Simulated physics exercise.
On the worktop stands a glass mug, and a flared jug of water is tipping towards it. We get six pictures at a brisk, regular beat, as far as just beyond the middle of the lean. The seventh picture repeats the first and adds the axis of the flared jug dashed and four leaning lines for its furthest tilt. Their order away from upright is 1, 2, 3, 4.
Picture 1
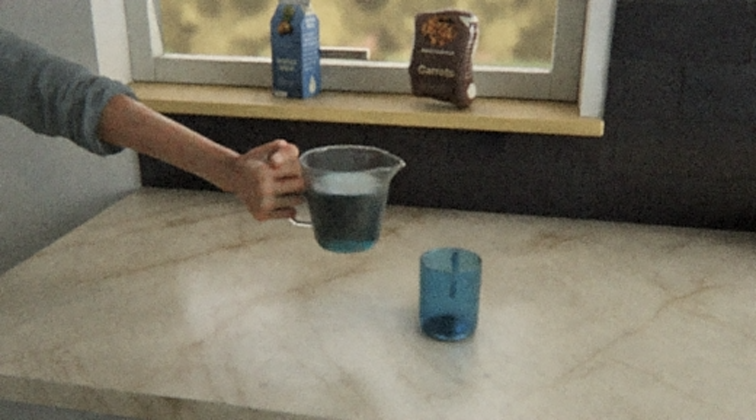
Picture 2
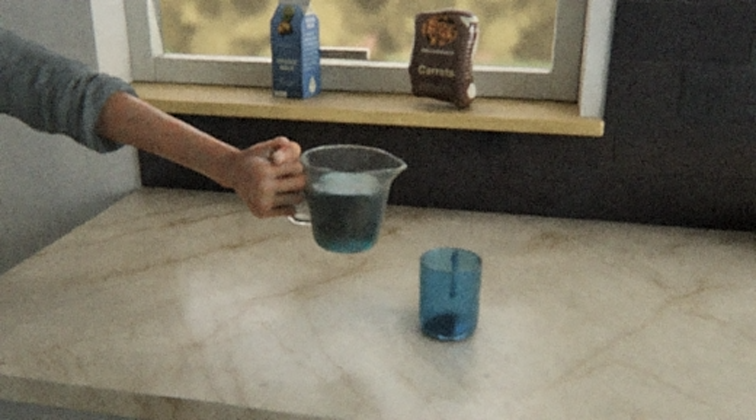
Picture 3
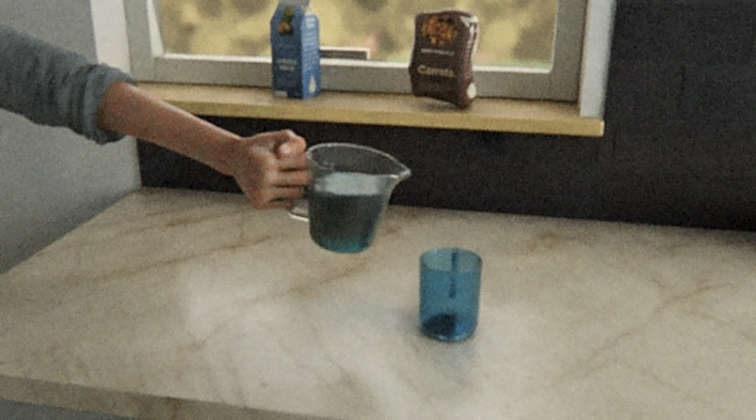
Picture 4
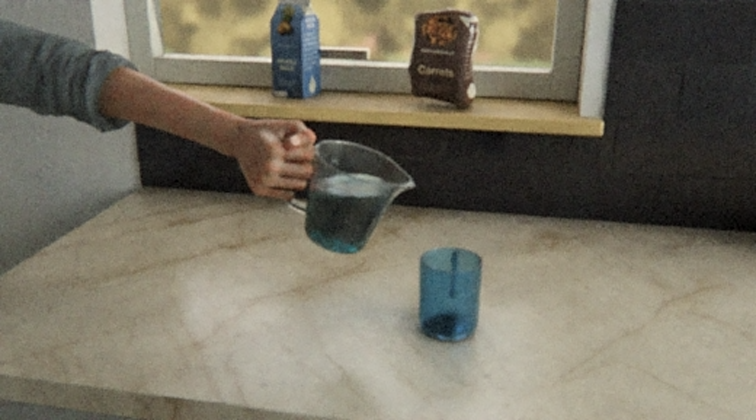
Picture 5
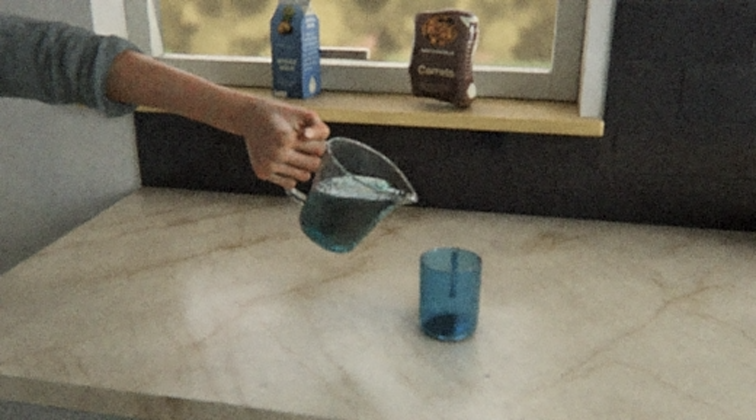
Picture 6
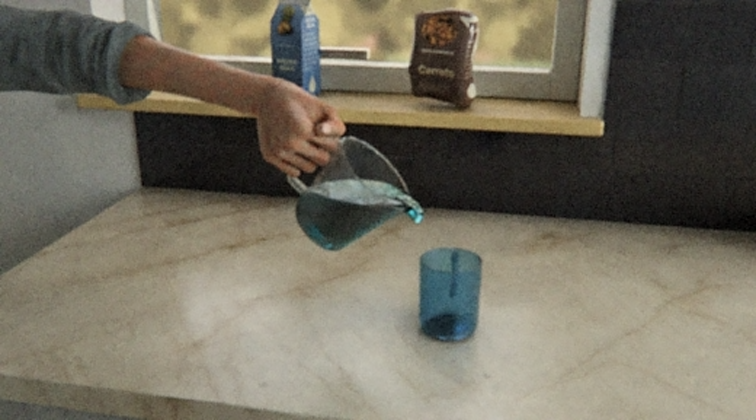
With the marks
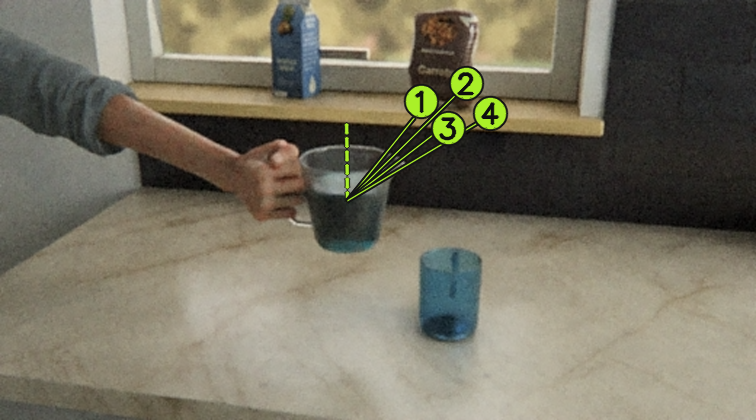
A hand at the end of a grey-sleeved arm reaches in from the left, gripping a clear flared jug of bluish water above a pale marbled worktop, seen from slightly above. A blue glass mug stands to the right, with a blue carton and a brown packet on the windowsill behind. The hand rises and tilts the jug rightward, slowly then further, until water slips over its lip.
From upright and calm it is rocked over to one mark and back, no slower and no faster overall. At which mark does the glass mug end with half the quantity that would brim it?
I would pick tilt 4.
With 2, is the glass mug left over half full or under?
Under.
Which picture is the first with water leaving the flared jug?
In picture 6.
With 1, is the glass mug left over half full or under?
Under half.
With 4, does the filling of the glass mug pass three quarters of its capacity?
No, it does not.
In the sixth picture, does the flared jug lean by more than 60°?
No, it does not.
On the marked copy, 1 at (414, 118); 2 at (454, 96); 3 at (431, 135); 4 at (476, 123).
With 1, the glass mug ends with about 10 % of what it can hold.
With 2, the glass mug ends with about 21 % of what it can hold.
With 3, the glass mug ends with about 34 % of what it can hold.
With 4, the glass mug ends with about 49 % of what it can hold.
